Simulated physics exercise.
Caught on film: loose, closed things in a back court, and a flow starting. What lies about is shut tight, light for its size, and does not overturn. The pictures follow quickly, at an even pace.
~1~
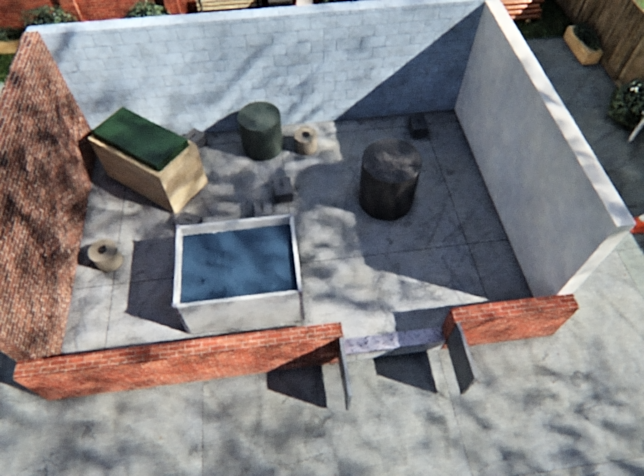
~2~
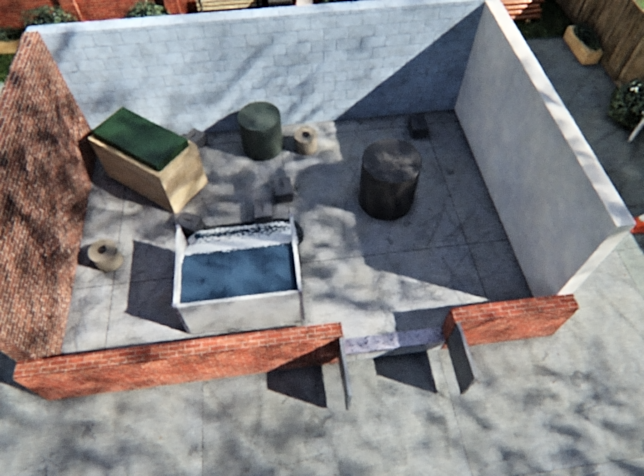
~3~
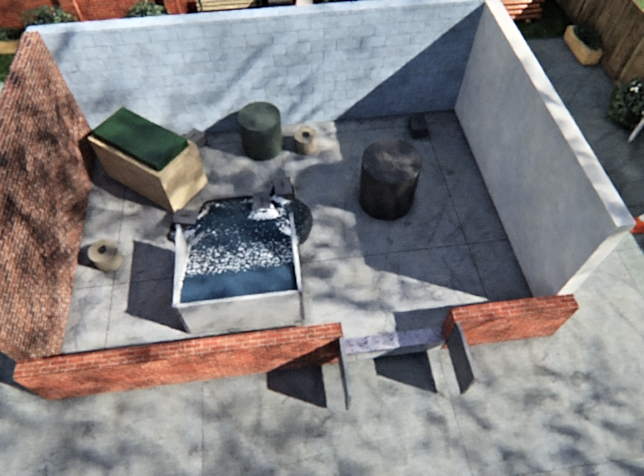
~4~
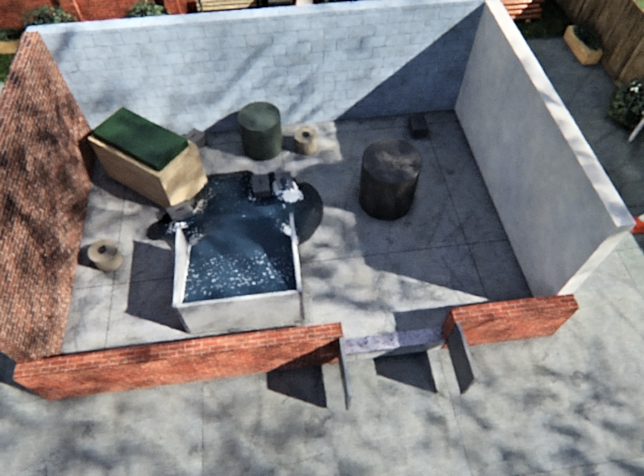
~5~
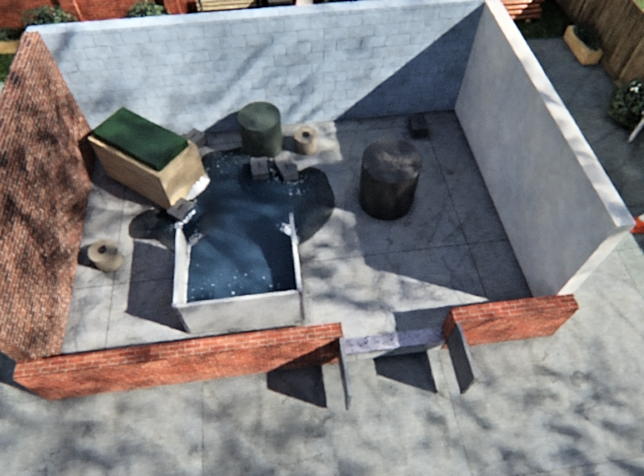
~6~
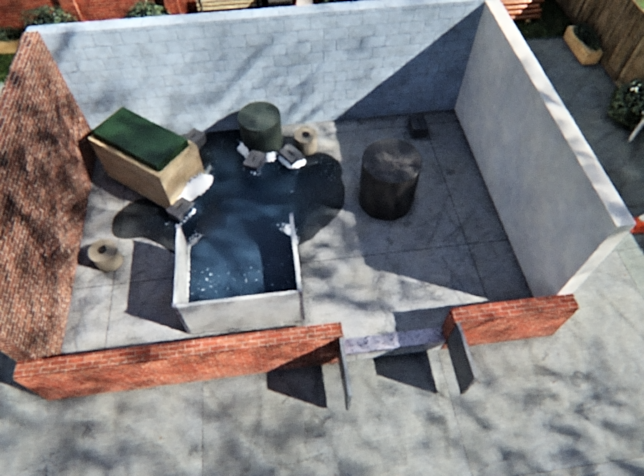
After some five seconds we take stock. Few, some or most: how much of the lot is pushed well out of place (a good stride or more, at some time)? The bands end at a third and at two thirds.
It is at least two thirds.
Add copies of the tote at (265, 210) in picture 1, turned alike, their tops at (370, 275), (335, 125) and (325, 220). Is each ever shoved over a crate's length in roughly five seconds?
In turn: Short of that, yes, not that far.
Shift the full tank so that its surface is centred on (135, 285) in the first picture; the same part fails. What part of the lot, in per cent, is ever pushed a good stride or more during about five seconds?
I make it 100 per cent.
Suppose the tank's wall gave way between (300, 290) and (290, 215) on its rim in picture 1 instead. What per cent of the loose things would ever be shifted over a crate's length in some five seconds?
Some 30 per cent.
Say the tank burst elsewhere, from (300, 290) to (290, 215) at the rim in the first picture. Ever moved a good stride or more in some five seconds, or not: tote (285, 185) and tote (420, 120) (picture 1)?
As listed: No, shifted that much.
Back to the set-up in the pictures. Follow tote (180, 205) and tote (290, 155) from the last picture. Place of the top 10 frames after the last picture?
Near (102, 237) and (351, 120).
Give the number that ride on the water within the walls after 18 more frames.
I count 4.
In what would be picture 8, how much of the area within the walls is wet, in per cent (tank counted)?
Roughly 35 per cent.
A moment on, 3 of 7 are well off their spots; 1 afloat.
Next, 5 of 7 are well off their spots; 4 afloat.
Later, 7 of 7 are well off their spots; 4 afloat.
In the end, 7 of 7 are well off their spots, and 7 have been at some point; 4 afloat.
